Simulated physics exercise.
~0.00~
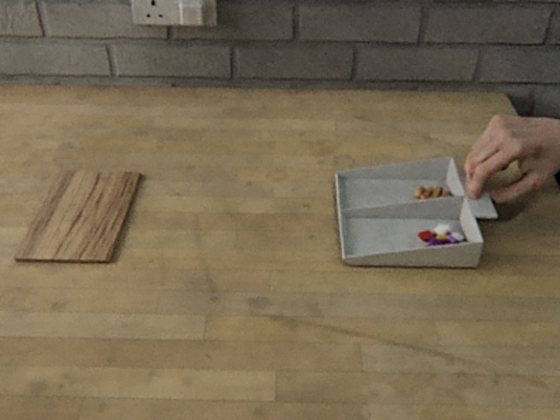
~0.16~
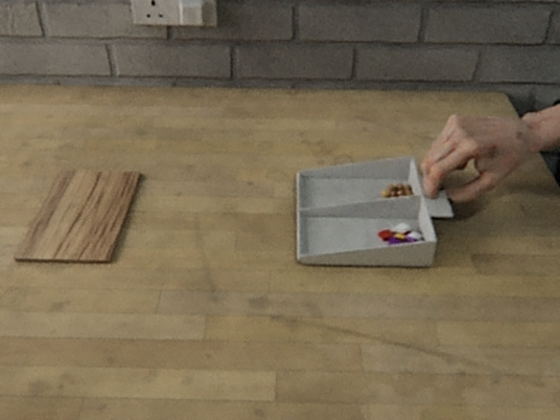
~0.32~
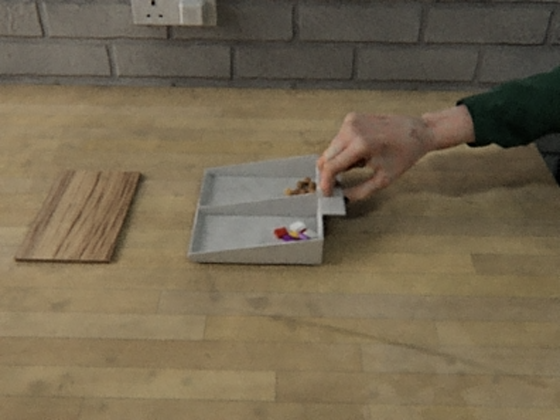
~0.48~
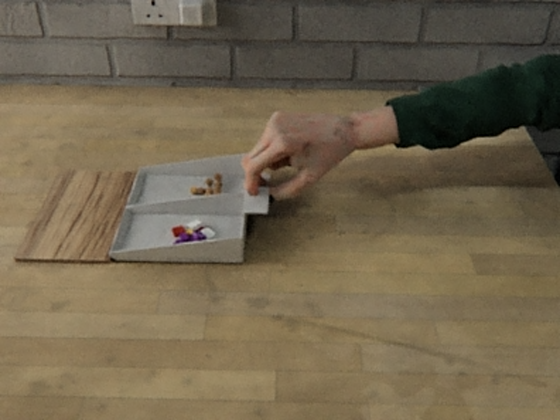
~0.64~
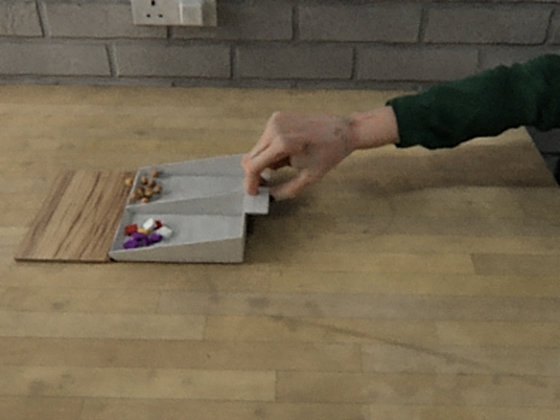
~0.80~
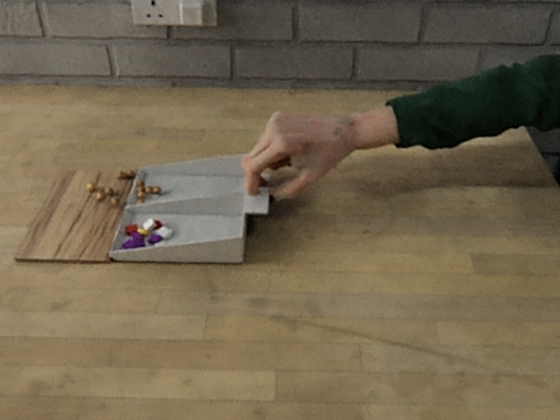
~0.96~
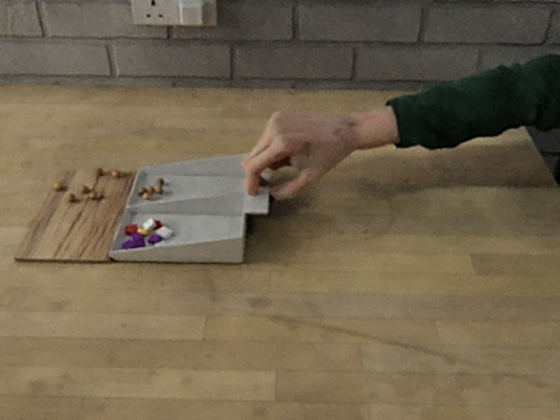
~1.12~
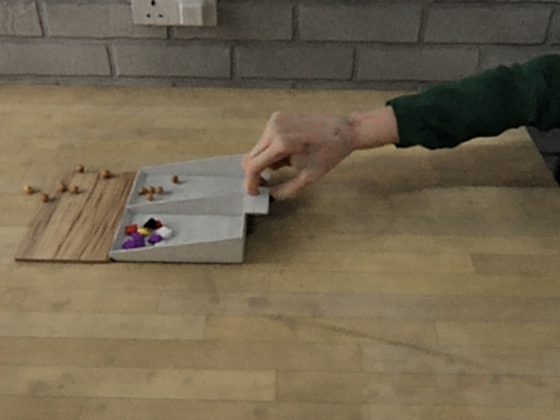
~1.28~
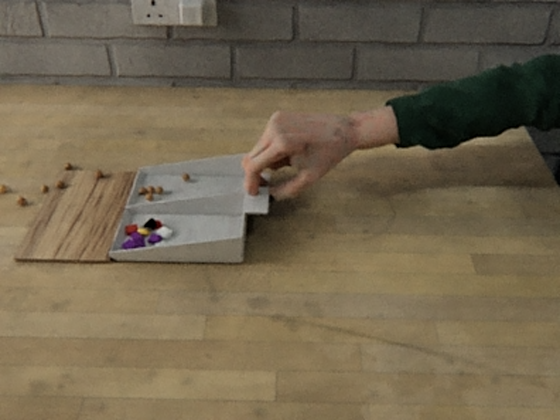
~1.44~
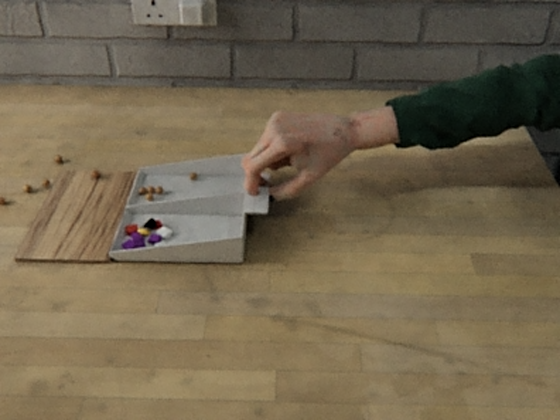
A hand slid a shallow grey tray left across a wooden table until it stopped against a flat wooden board; the colourful pieces in front slid forward but stayed inside, while some small brown ones behind rolled out over the board and beyond.
